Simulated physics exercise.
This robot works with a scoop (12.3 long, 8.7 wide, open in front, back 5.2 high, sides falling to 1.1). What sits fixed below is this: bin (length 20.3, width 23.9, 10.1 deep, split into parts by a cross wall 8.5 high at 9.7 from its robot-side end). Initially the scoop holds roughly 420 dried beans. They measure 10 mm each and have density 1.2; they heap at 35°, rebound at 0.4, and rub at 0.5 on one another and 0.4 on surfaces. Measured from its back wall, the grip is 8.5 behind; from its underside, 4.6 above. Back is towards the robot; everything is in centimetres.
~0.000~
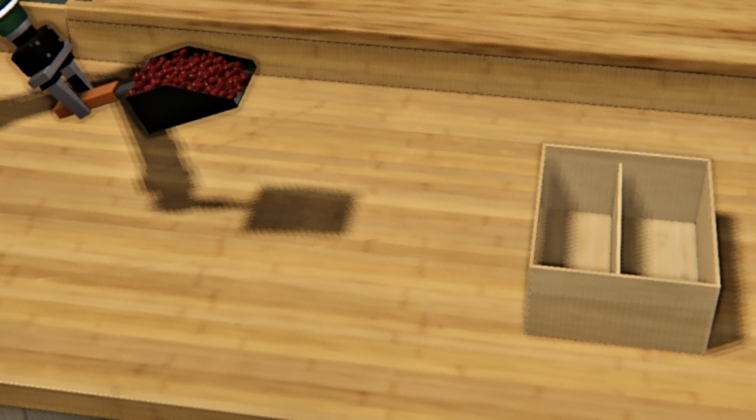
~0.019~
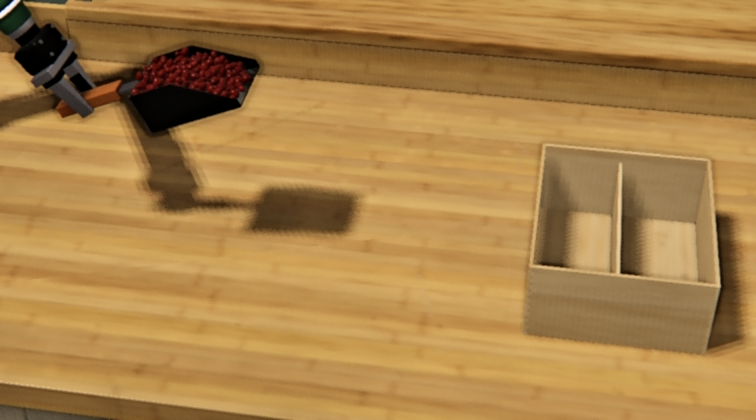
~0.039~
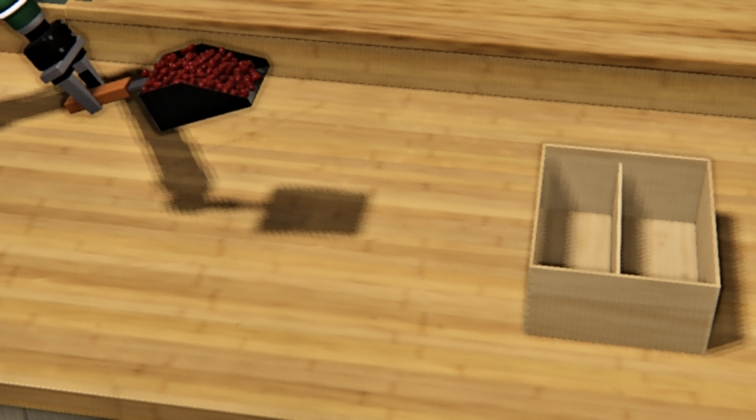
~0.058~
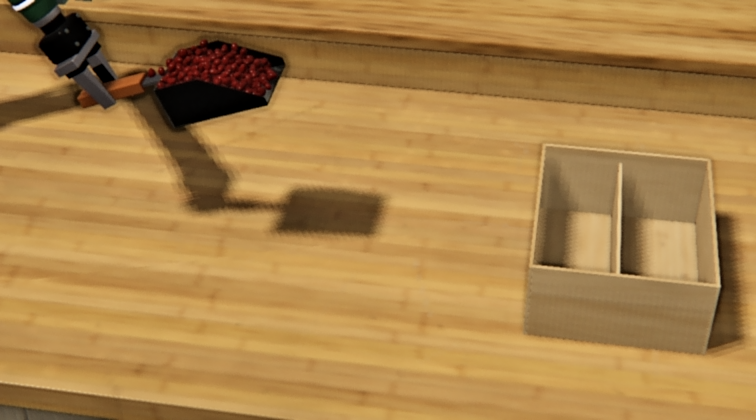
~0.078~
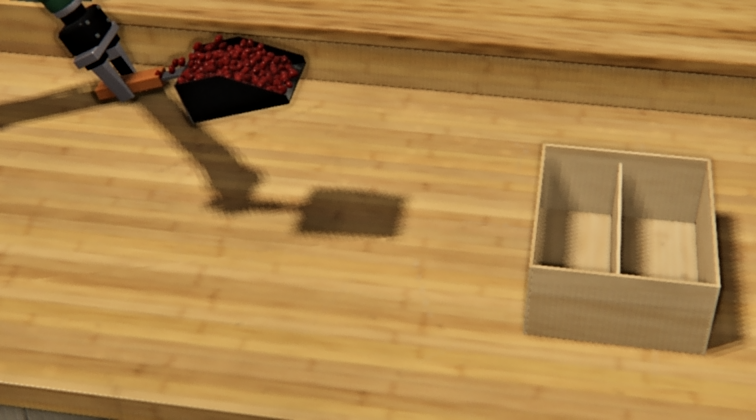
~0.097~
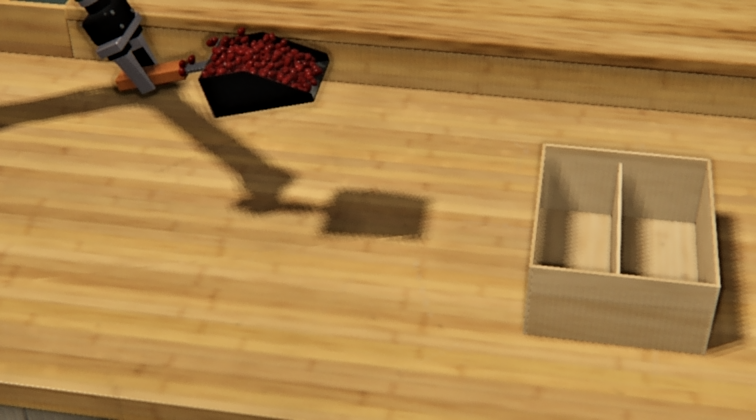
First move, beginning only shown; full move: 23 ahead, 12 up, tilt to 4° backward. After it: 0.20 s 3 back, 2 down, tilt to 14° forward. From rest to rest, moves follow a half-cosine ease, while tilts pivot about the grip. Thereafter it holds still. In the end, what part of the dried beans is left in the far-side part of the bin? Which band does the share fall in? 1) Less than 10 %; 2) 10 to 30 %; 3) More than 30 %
More than 30 % (3).
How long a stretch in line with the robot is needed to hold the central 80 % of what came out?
18 cm.
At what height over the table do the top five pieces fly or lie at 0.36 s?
Close to 26 cm above the tabletop.
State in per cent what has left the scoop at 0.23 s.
Share out so far: Close to 20 %.
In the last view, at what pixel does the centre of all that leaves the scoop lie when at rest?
Roughly at (635, 273) in the last picture.
After 0.23 s, tilted 4° backward, highest piece 33 above the table; 341 on the scoop, 81 in flight or on a rim.
After 0.36 s, tilted 10° forward, highest piece 26 above the table; 4 on the table or floor, 2 in the far-side part, 1 on the scoop, 415 in flight or on a rim.
After 0.63 s, tilted 14° forward, highest piece 10 above the table; 219 in the far-side part, 179 in the robot-side part, 21 on the table or floor, 3 in flight or on a rim.
After 1.68 s, tilted 14° forward, highest piece 3 above the table; 219 in the far-side part, 179 in the robot-side part, 24 on the table or floor.
At rest, 219 in the far-side part, 179 in the robot-side part, 24 on the table or floor. That is 52 % in the far-side part of the bin.
